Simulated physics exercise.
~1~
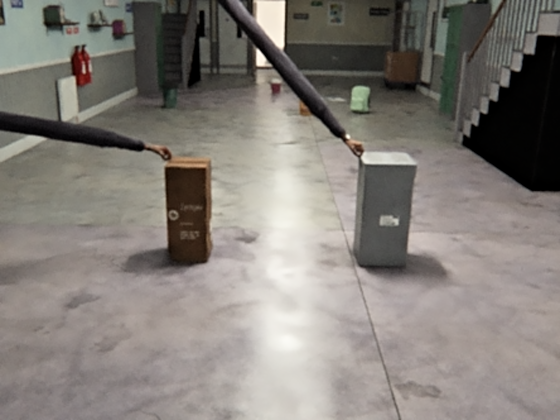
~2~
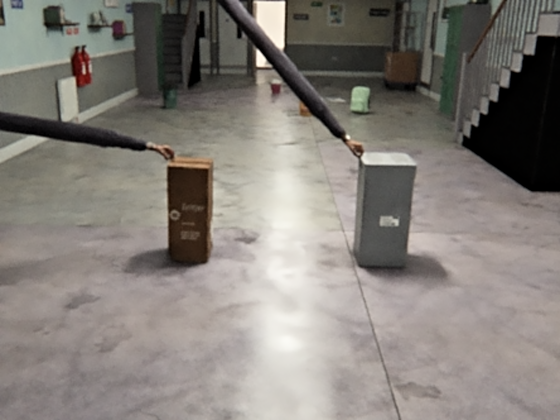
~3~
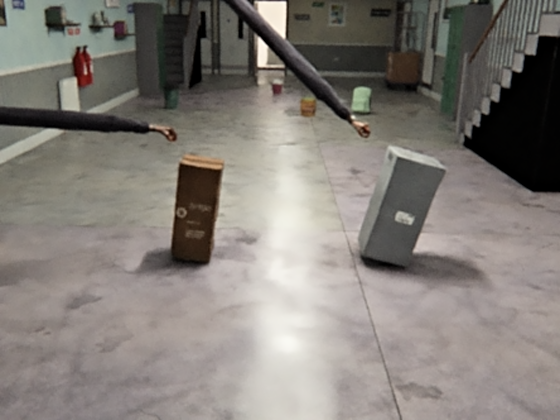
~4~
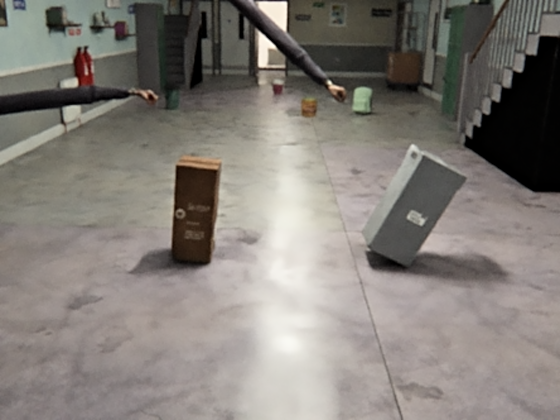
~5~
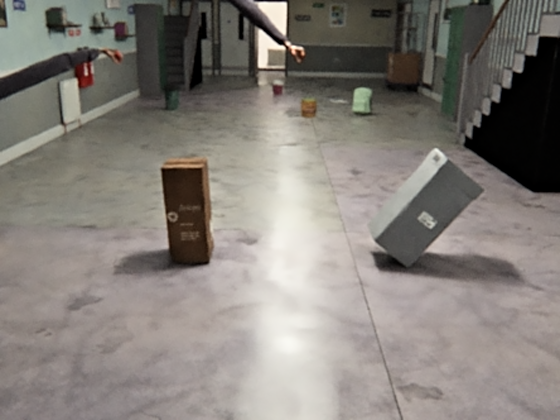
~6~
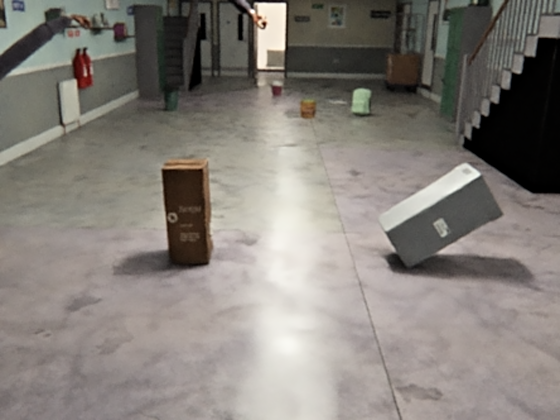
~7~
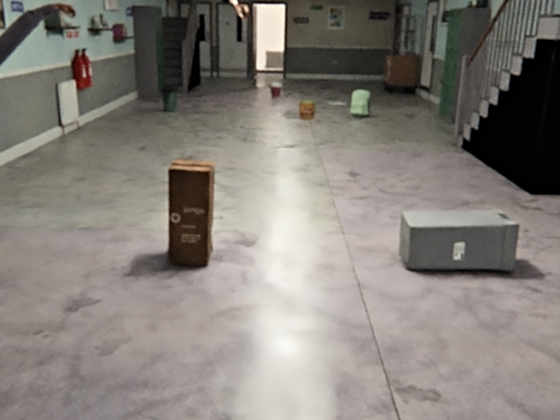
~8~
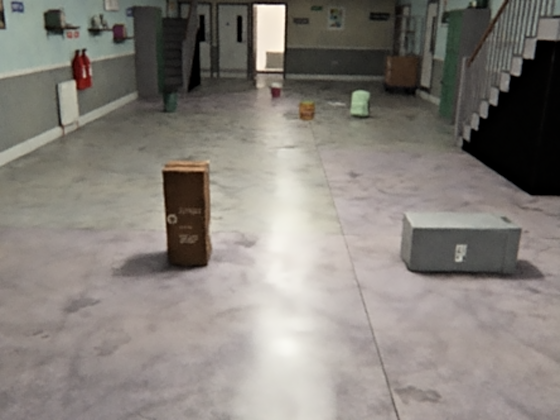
In a long indoor hall with a smooth grey floor, seen from standing height by a slightly swaying camera, a brown parcel stands on the left and a grey tote on the right. Stairs rise at the far right, and a red extinguisher hangs on the left wall. Two dark-sleeved arms reach in from above and the left, hands at the tops of the boxes, then let go and draw back. The grey tote tips steadily rightward and lands on its side. The brown parcel rocks very slightly and settles upright, and both lie still, one fallen, one standing.
